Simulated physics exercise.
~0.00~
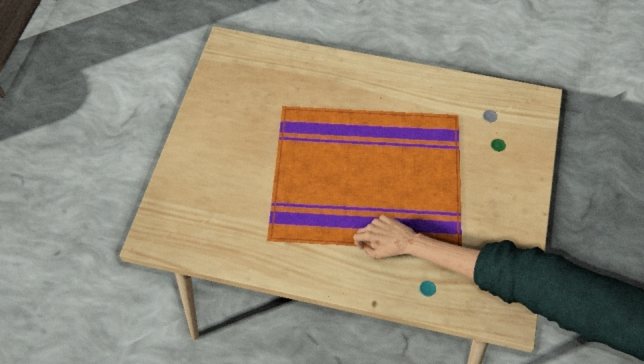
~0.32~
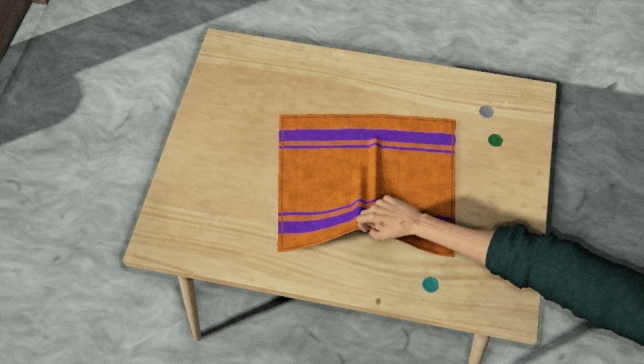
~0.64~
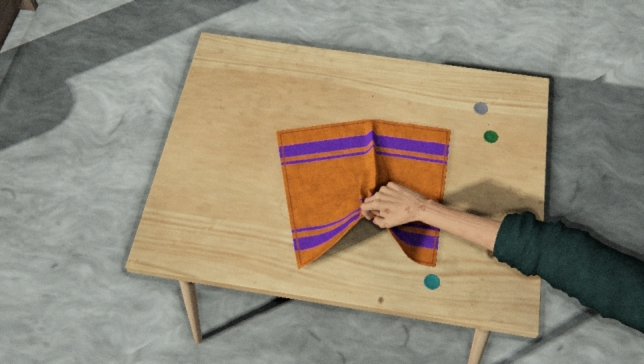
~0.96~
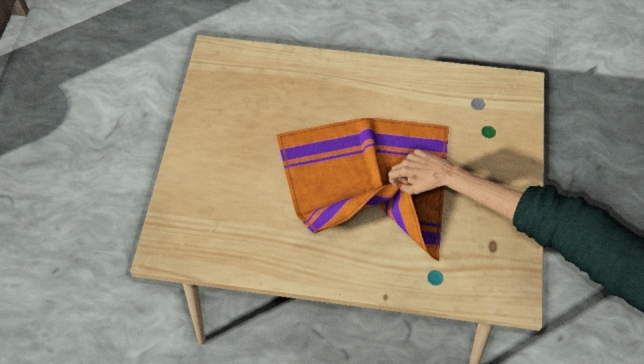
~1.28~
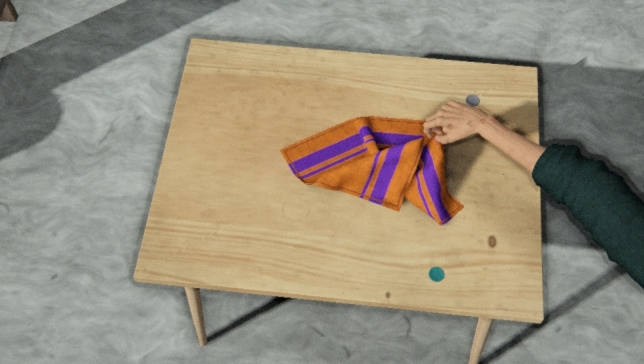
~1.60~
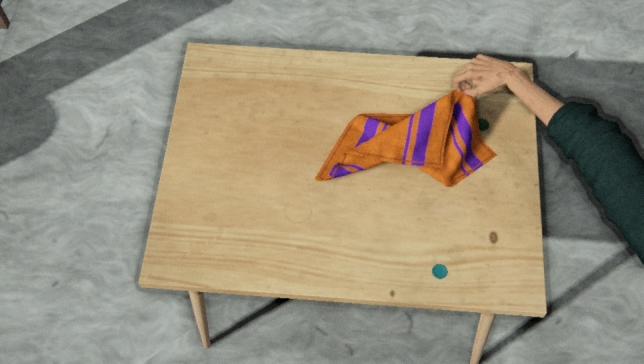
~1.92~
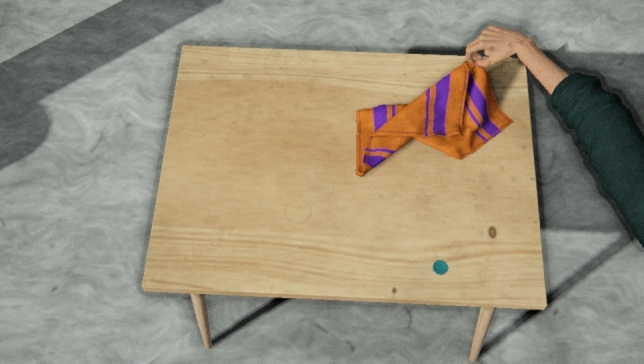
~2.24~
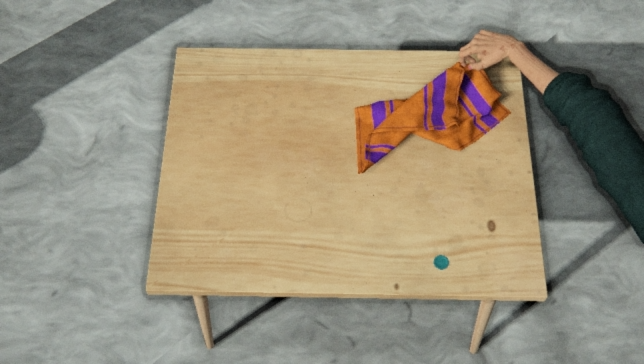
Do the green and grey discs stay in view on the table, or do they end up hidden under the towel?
Both the green disc and the grey one end up hidden under the bunched towel. The teal disc nearer the front of the table still shows.
